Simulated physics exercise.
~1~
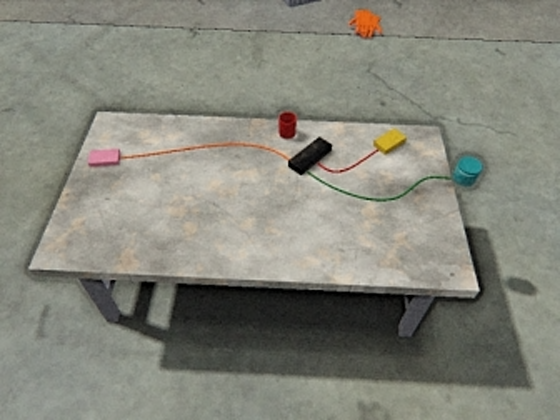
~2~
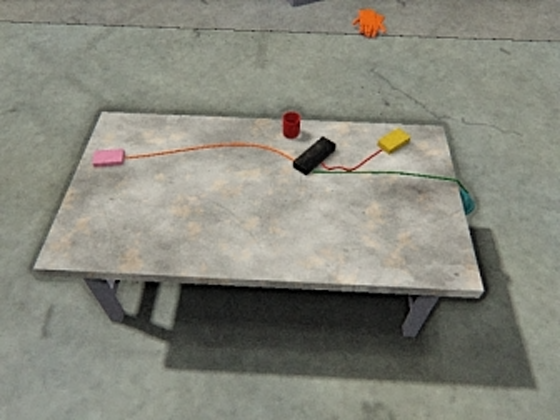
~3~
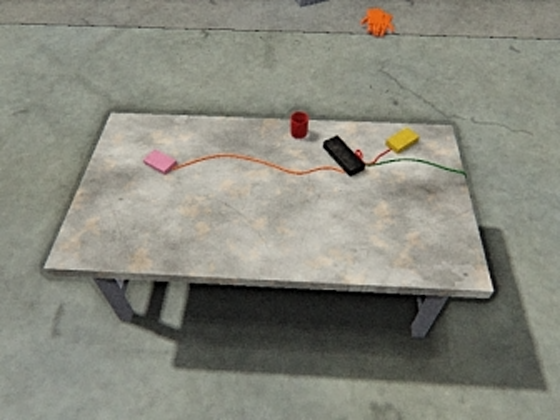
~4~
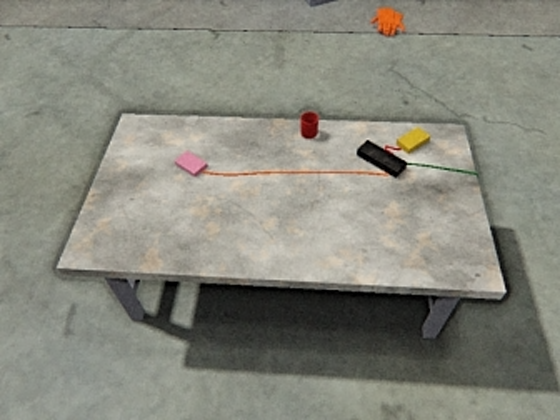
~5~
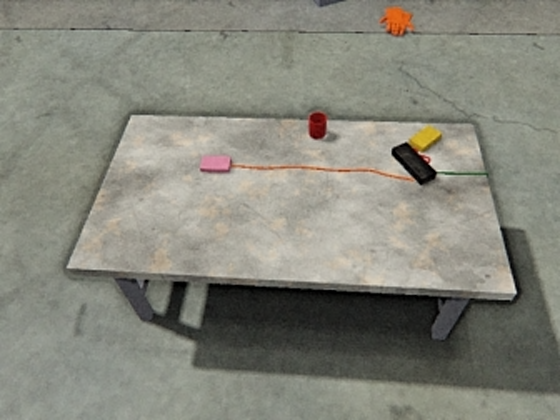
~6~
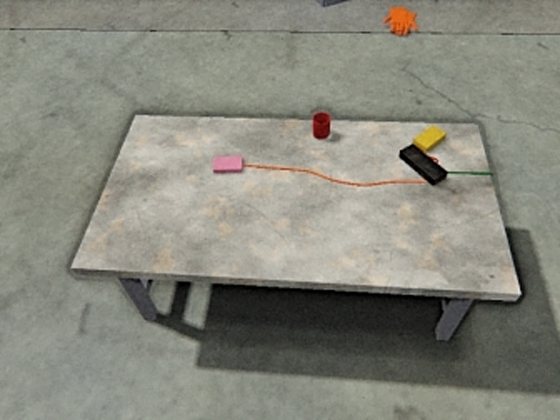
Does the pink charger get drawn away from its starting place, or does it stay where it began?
The pink charger is drawn away to the right, following the black strip, which also leaves its place. The yellow drive stays where it was.
